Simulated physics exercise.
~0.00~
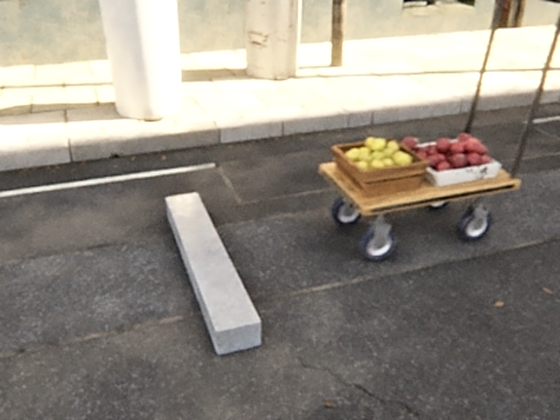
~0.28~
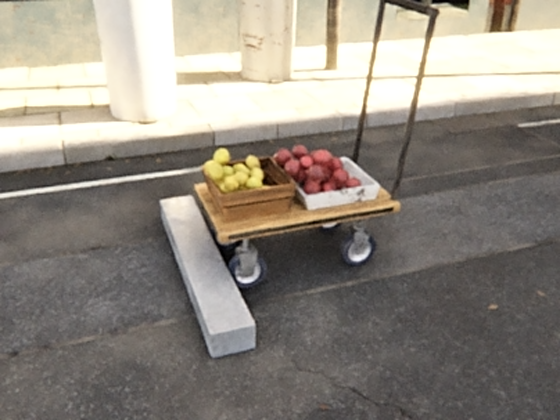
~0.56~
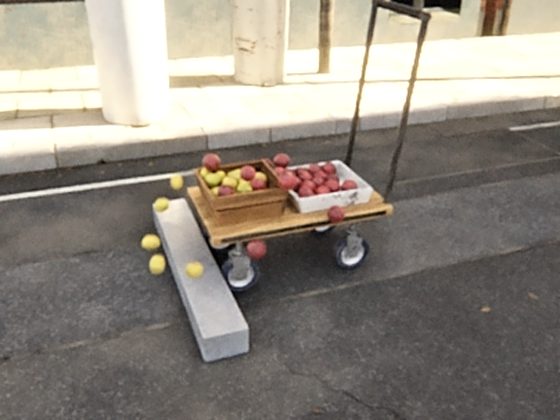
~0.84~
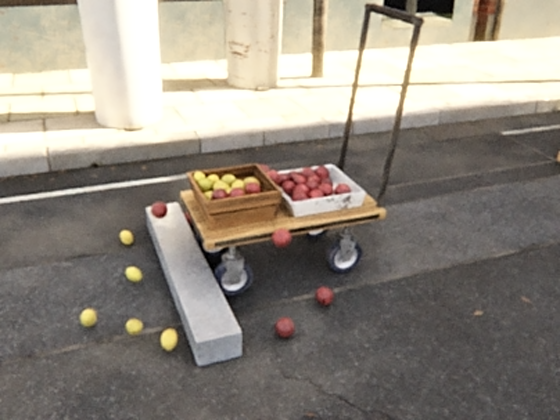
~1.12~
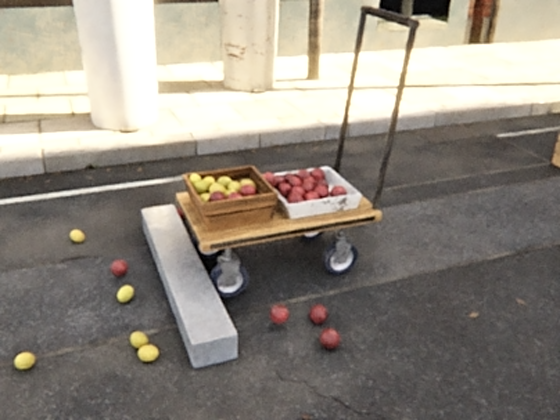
A flat wooden cart with a tall dark handle rolls leftward across grey asphalt, seen from slightly above, with a pale kerb and pillars behind it. It carries a brown wooden crate of yellow fruit on the left and a white crate of red apples on the right. The cart reaches a long pale sill lying across its path and stops against it. Fruit pitches forward out of both crates, some red apples landing among the yellow. The rest drops around the sill and scatters over the road, leaving both crates still partly filled on the halted cart.
